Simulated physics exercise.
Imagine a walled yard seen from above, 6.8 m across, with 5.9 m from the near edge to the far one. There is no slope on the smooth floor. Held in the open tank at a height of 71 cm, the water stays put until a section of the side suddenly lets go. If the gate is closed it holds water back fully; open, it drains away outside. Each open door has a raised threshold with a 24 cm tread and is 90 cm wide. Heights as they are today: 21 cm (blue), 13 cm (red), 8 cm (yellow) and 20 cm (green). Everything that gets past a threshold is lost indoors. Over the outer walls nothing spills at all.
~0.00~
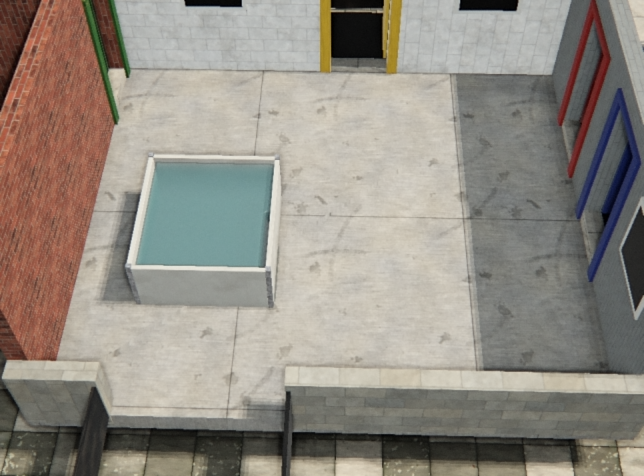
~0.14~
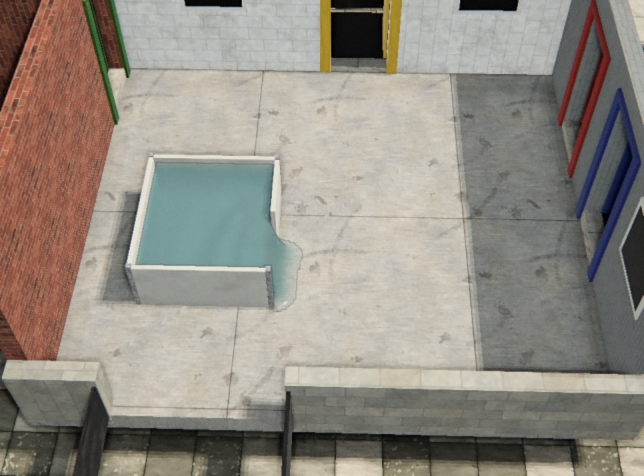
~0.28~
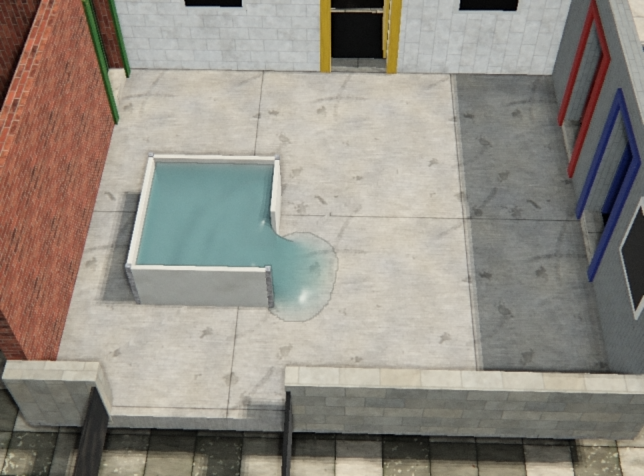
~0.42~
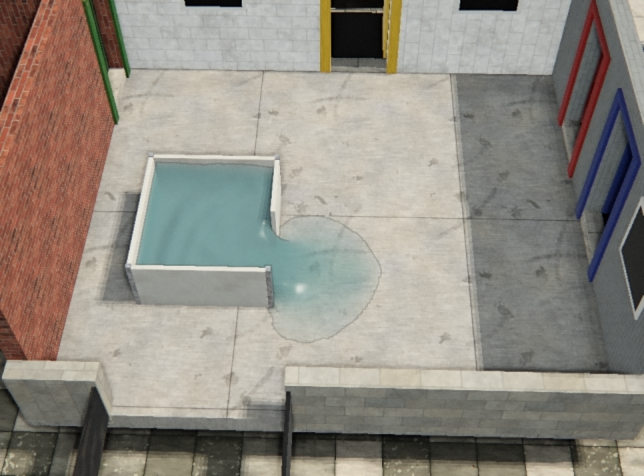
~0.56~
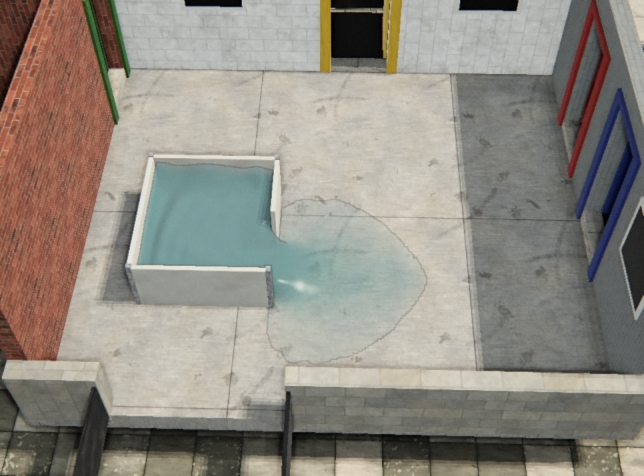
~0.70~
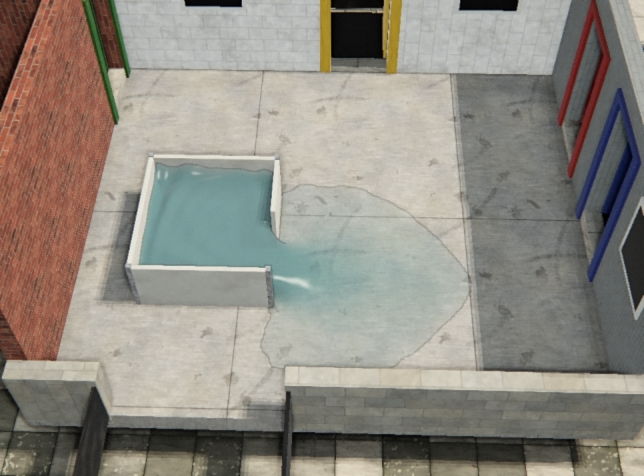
Water poured out through a gap in the right side of a raised square tank in a walled yard, spreading rightward in a widening, thinning puddle across the pale floor toward the darker strip.
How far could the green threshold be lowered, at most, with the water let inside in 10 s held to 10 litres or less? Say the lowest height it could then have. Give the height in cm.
It could then stand at about 7.5 cm.
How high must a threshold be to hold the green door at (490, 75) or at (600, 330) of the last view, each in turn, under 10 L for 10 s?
13.5 and 22 cm.
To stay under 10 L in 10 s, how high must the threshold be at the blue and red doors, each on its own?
Some 17 cm for blue, some 9.0 cm for red.
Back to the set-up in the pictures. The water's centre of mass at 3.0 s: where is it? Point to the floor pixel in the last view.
Centre of the water: Approx. (377, 270) px.
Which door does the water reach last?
I'd say the green one.
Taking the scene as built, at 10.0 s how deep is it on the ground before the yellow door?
Some 6.0 cm.
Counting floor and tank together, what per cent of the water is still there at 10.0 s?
I'd put it at about 98 per cent.
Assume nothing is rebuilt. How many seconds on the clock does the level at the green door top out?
Roughly 8.5 s.
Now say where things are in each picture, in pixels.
The first picture shows the open tank at (207, 214) is whole and still, 71 cm deep; the green door at (109, 47) is dry.
In the second picture, the front is at (297, 256), 0.3 m from the gap at (270, 265); 0.2 m2 of floor is wet, 71 cm left at the back.
In the third picture, the gap is at (271, 266), the front 0.8 m out at (332, 268); the back of the open tank holds 71 cm.
In the fourth picture, the front is at (373, 280), 1.3 m from the gap at (271, 267); 1.9 m2 of floor is wet, 68 cm left at the back.
In the fifth picture, water pours out at (271, 266) and has run 1.9 m, to (418, 284); about 5 cm deep outside, 61 cm at the back.
In the sixth picture, the gap is at (271, 266), the front 2.5 m out at (461, 296); the back of the open tank holds 61 cm; 3.5 m in a straight line remain to the green door at (109, 47).
After 1.4 s water covers 35 % of the floor, deepest (36 cm) near (282, 278); it has not reached the green door.
After 3.0 s water covers 45 % of the floor, deepest (28 cm) near (559, 394); it has not reached the green door.
After 10.0 s water covers 90 % of the floor, deepest (10 cm) near (125, 88); 10 cm at the green door, 0 litres in over its 20 cm threshold.
At the green door as built, the water arrived by 7.8 s and peaked near 11 cm at 8.4 s.
With a threshold of 6 cm, 19 litres would have come in within the 10 s; with 9.5 cm, 2 litres. So under 10 litres takes about 7.5 cm.
